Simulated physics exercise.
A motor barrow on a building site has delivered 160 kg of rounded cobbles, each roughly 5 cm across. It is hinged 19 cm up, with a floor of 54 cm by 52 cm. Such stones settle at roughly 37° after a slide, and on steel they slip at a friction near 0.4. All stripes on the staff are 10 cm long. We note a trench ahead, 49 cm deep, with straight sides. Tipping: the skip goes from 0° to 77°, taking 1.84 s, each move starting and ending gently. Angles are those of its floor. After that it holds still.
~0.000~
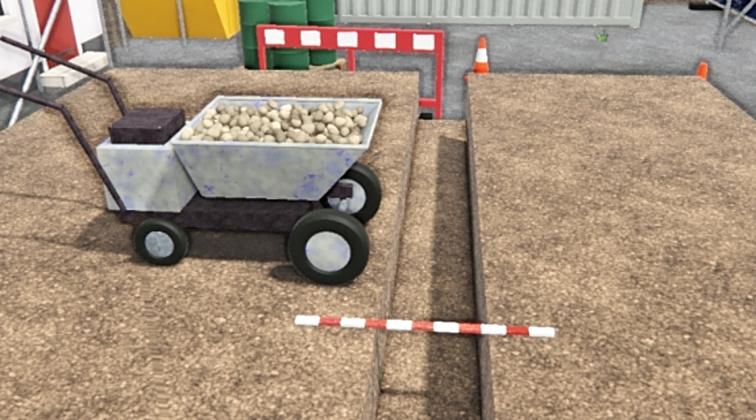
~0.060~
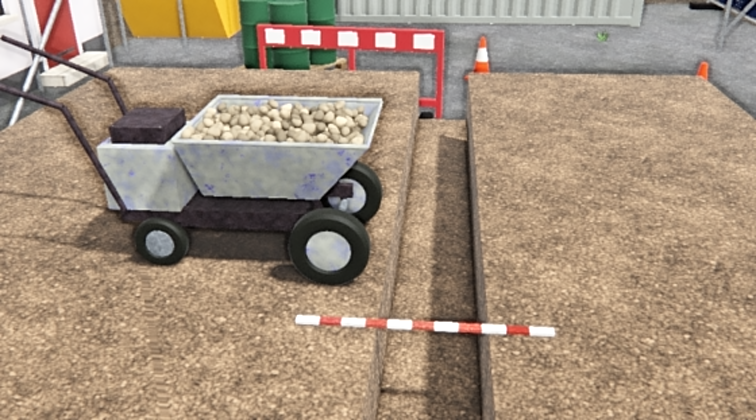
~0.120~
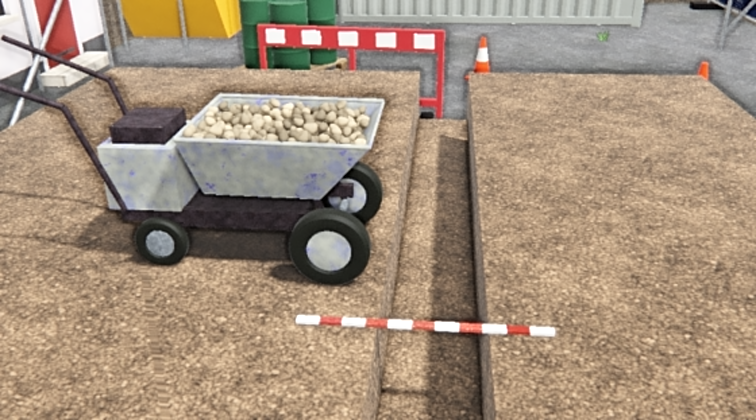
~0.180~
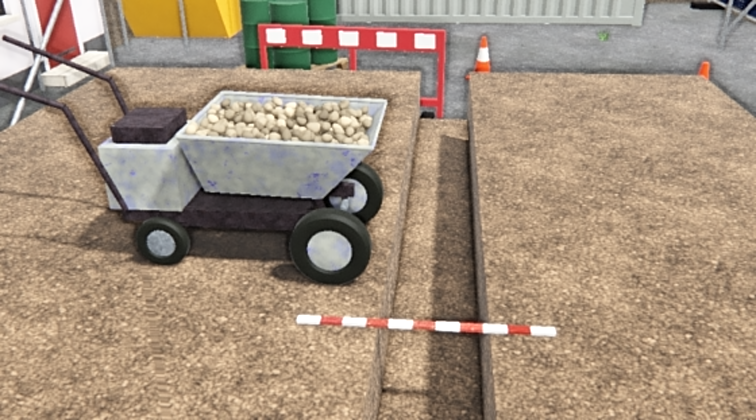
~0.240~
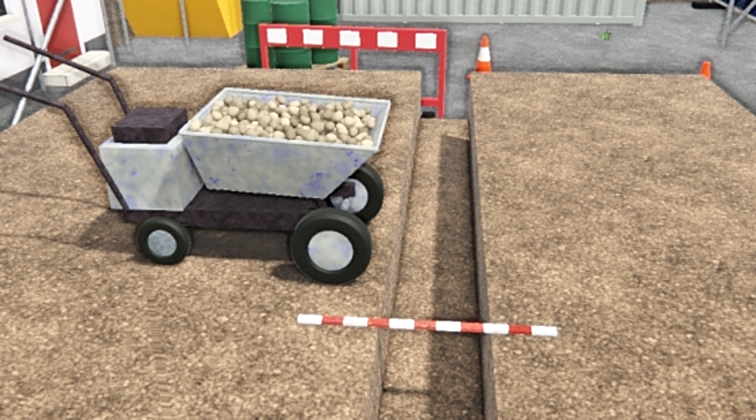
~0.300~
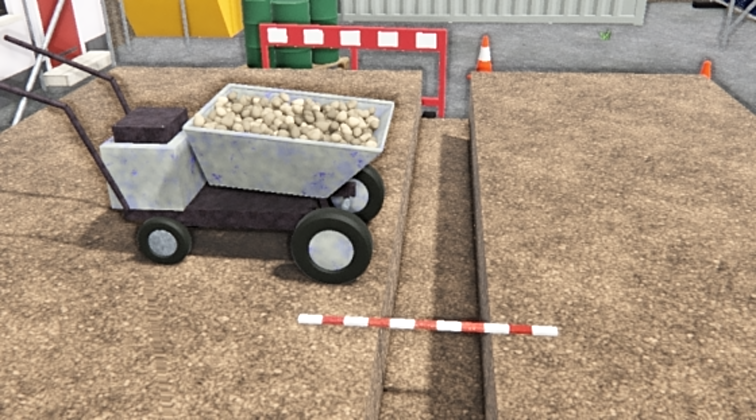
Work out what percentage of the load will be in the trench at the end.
It comes to roughly 57 percent of the load.
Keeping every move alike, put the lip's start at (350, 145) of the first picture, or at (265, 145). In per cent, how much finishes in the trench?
First place: Near 80%; second place: Near 85%.
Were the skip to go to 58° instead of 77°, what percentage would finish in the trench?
Near 50 per cent then.
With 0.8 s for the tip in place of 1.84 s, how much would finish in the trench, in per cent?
My guess is near 45 percent.
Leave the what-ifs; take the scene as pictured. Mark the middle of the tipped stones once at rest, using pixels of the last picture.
About (476, 315).
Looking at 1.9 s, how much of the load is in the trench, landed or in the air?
Around 35 per cent of it.
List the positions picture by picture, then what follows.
In the first frame, lip at (367, 148), floor tilted 0°, highest stones at (300, 113).
In the second frame, lip at (368, 147), floor tilted 0°, highest stones at (301, 113); the stones move at 0.1 m/s on average.
In the third frame, lip at (369, 148), floor tilted 1°, highest stones at (294, 112); the stones move at 0.1 m/s on average.
In the fourth frame, the skip is at 2°, its lip at (373, 148); the top of the load is at (264, 110); the stones move at 0.2 m/s on average.
In the fifth frame, the skip is at 4°, its lip at (377, 149); the top of the load is at (253, 107); the stones move at 0.3 m/s on average.
In the sixth frame, the skip is at 5°, its lip at (381, 151); the top of the load is at (246, 103); the stones move at 0.3 m/s on average.
After 1.4 s the floor is at 65°; 94 % in the skip, 5 % in the trench; the foremost stones are at (486, 260).
After 1.9 s the floor is at 77°; 23 % in the skip, 37 % in the trench, 39 % past the trench; the foremost stones are at (625, 254).
After 2.3 s the floor is at 77°; 4 % in the skip, 52 % in the trench, 44 % past the trench; the foremost stones are at (684, 259).
After 4.2 s the floor is at 77°; 0 % in the skip, 57 % in the trench, 43 % past the trench; the foremost stones are at (702, 260).
